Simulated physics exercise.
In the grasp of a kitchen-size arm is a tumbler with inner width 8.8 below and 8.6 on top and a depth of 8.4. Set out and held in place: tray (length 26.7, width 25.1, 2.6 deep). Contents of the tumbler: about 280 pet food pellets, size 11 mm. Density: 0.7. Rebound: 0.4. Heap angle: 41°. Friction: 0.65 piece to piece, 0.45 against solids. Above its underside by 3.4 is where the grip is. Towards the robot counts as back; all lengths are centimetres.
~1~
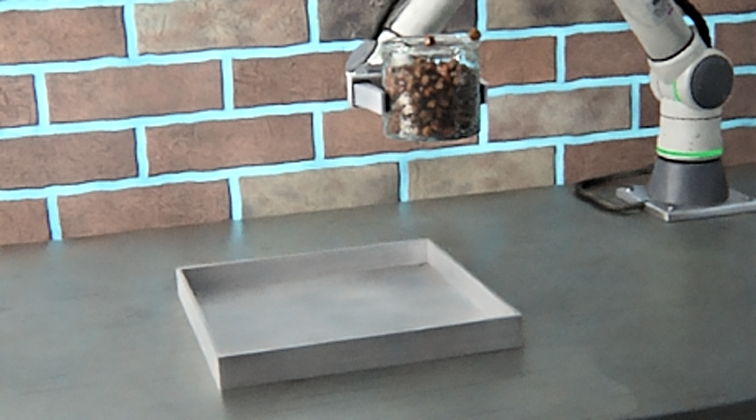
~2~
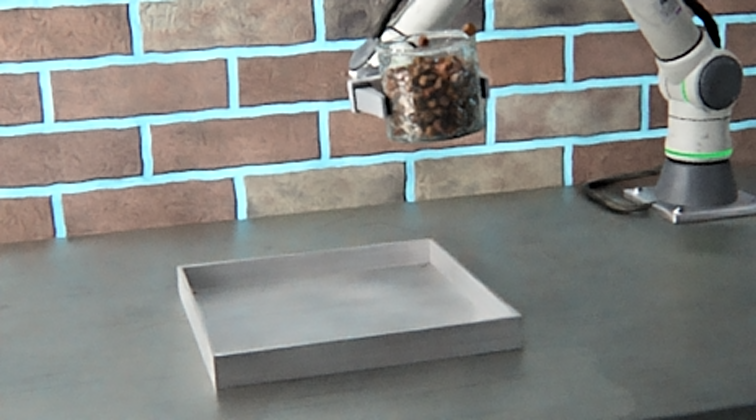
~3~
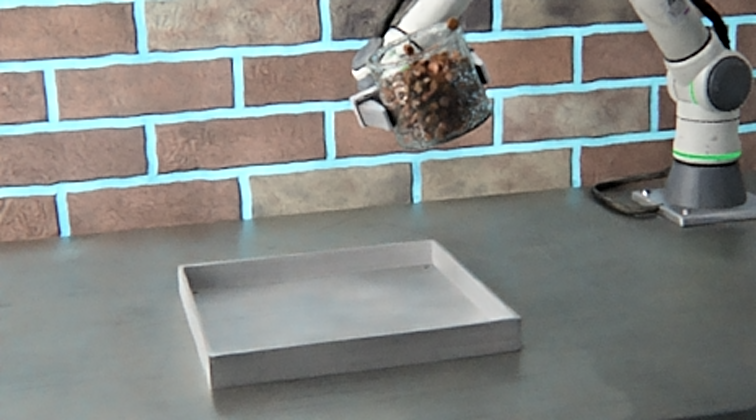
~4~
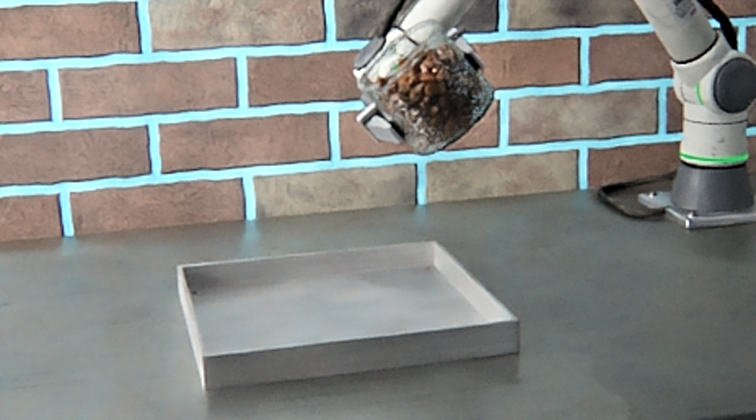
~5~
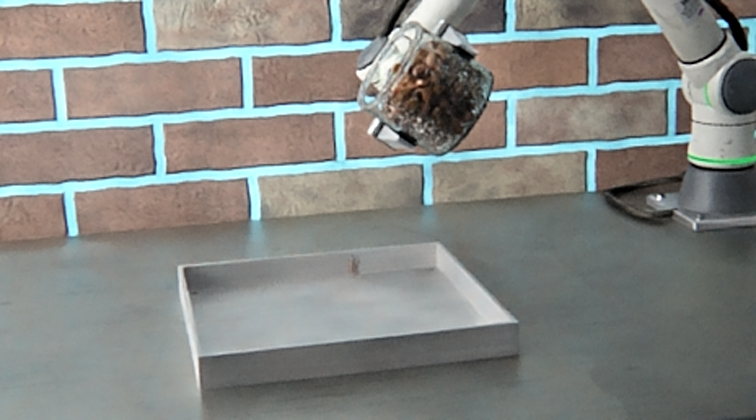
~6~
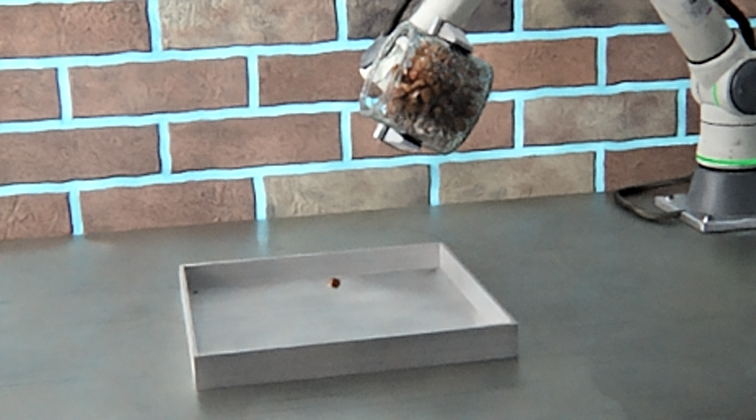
Above a gray table, a robot arm tilts a jar of brown pellets, dropping one into a tray.
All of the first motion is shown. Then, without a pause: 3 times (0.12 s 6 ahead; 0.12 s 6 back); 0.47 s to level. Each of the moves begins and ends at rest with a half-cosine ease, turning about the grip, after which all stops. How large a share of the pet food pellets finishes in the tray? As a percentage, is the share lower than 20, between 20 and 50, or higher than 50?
The share is between 20 and 50 per cent.
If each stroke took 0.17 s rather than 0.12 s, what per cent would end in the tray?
That change gives some 15 percent.
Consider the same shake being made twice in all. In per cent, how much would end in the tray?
About 35 per cent, then.
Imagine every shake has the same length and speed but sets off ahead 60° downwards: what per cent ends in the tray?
5 %.
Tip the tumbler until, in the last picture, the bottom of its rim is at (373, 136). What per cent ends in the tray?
It comes out near 85 percent.
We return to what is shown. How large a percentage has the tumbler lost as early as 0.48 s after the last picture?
35 %.
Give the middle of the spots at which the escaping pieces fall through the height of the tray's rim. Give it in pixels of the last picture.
Near (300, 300).
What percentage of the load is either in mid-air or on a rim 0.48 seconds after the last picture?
My guess is some 8 in a hundred.
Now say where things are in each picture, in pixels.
The first frame shows the tumbler middle at (431, 88), level; upper third of the load around (430, 76), from x 390 to 475, top at y 35; 277 in the tumbler.
The second frame shows the tumbler middle at (431, 87), tilted 6° forward; upper third of the load around (431, 75), from x 390 to 475, top at y 30.
The third frame shows the tumbler middle at (430, 87), tilted 21° forward; upper third of the load around (436, 74), from x 385 to 480, top at y 25.
The fourth frame shows the tumbler middle at (428, 89), tilted 39° forward; upper third of the load around (438, 74), from x 380 to 480, top at y 45; 276 in the tumbler, 1 in flight or on a rim.
The fifth frame shows the tumbler middle at (427, 90), tilted 54° forward; upper third of the load around (438, 72), from x 355 to 480, top at y 45; 276 in the tumbler, 1 in the tray.
The sixth frame shows the tumbler middle at (427, 90), tilted 60° forward; upper third of the load around (437, 71), from x 335 to 480, top at y 45; 276 in the tumbler, 1 in the tray.
Then, 0.48 s on, tilted 60° forward, highest piece 24 above the table; 180 in the tumbler, 65 in the tray, 10 on the table or floor, 22 in flight or on a rim.
Then, 0.95 s on, tilted 31° forward, highest piece 24 above the table; 152 in the tumbler, 110 in the tray, 15 on the table or floor.
Then, 1.39 s on, level, highest piece 25 above the table; 152 in the tumbler, 110 in the tray, 15 on the table or floor.
Then, 2.44 s on, level, highest piece 25 above the table; 152 in the tumbler, 110 in the tray, 15 on the table or floor.
In the end, 152 in the tumbler, 110 in the tray, 15 on the table or floor. That is 40 % in the tray.
